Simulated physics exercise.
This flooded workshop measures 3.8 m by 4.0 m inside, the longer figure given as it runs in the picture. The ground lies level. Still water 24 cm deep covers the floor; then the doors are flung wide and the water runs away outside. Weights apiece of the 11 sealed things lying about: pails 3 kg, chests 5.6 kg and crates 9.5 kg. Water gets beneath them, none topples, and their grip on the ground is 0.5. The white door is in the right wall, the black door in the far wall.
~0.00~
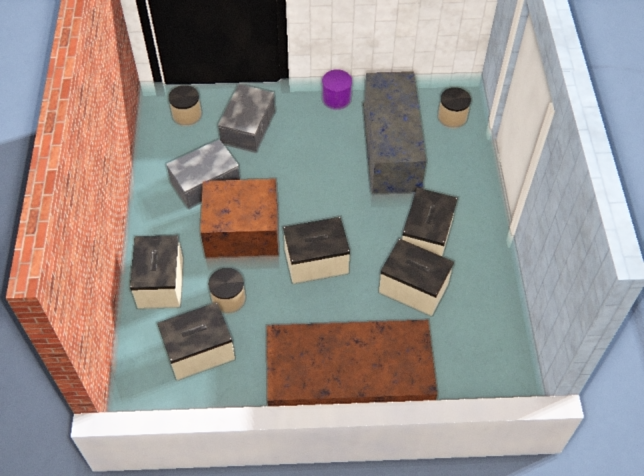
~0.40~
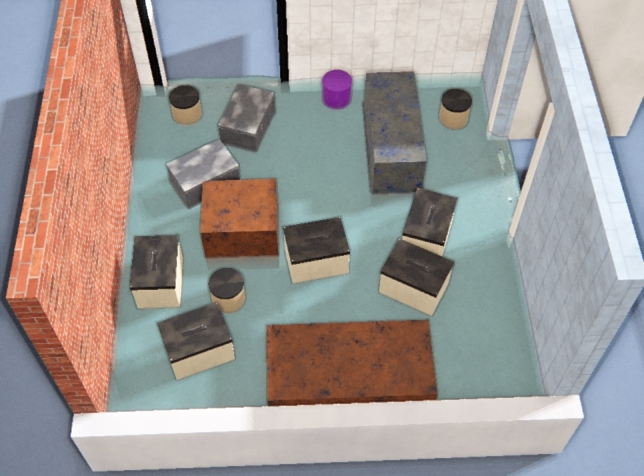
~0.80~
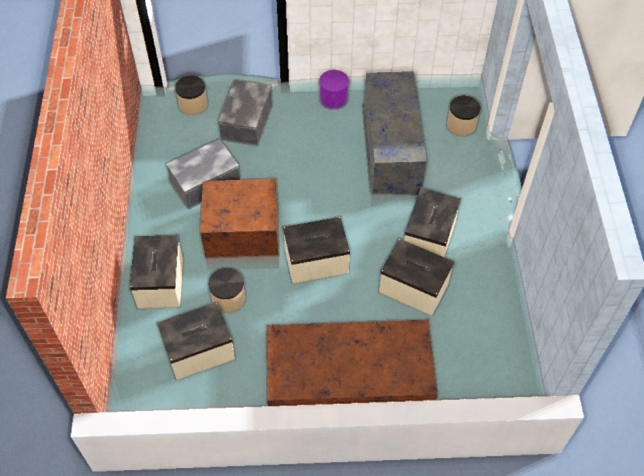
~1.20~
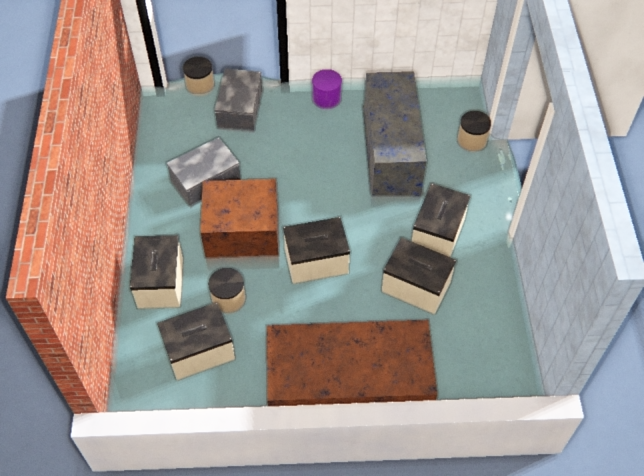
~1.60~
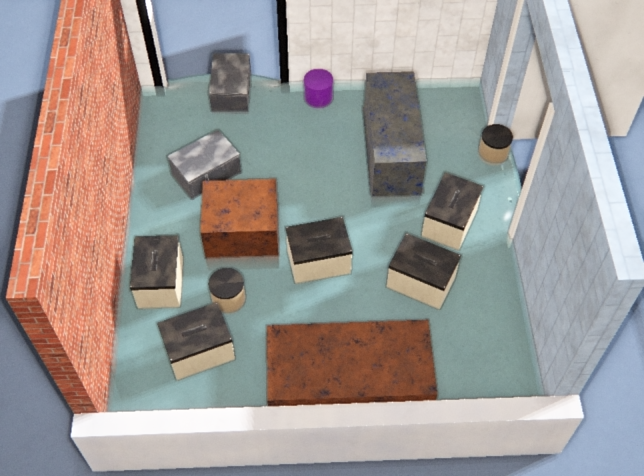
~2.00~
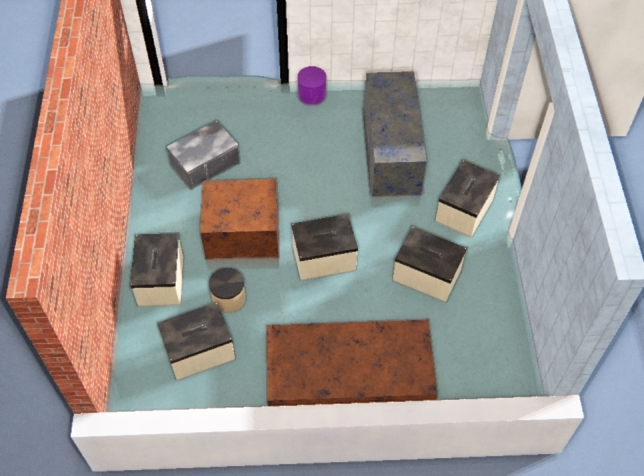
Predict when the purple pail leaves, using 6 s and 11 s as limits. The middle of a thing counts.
It leaves before the first time.
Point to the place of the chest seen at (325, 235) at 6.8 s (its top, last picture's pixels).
Near (321, 138).
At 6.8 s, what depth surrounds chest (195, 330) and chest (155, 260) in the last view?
Roughly 12 and 11 cm.
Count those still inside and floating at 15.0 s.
2 of them.
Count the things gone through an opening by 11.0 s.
I count 8.
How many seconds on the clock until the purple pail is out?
At about 4.5 s.
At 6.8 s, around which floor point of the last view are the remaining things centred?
At about (266, 217).
After 3.0 s the purple pail is near (296, 76), 0.5 m from its start, afloat; 4 of 11 are out; 7 afloat.
After 6.8 s the purple pail has gone out (at 4.4 s); 7 of 11 are out; 4 afloat.
After 11.0 s the purple pail has gone out (at 4.4 s); 8 of 11 are out; 3 afloat.
After 15.0 s the purple pail has gone out (at 4.4 s); 9 of 11 are out; 2 afloat.
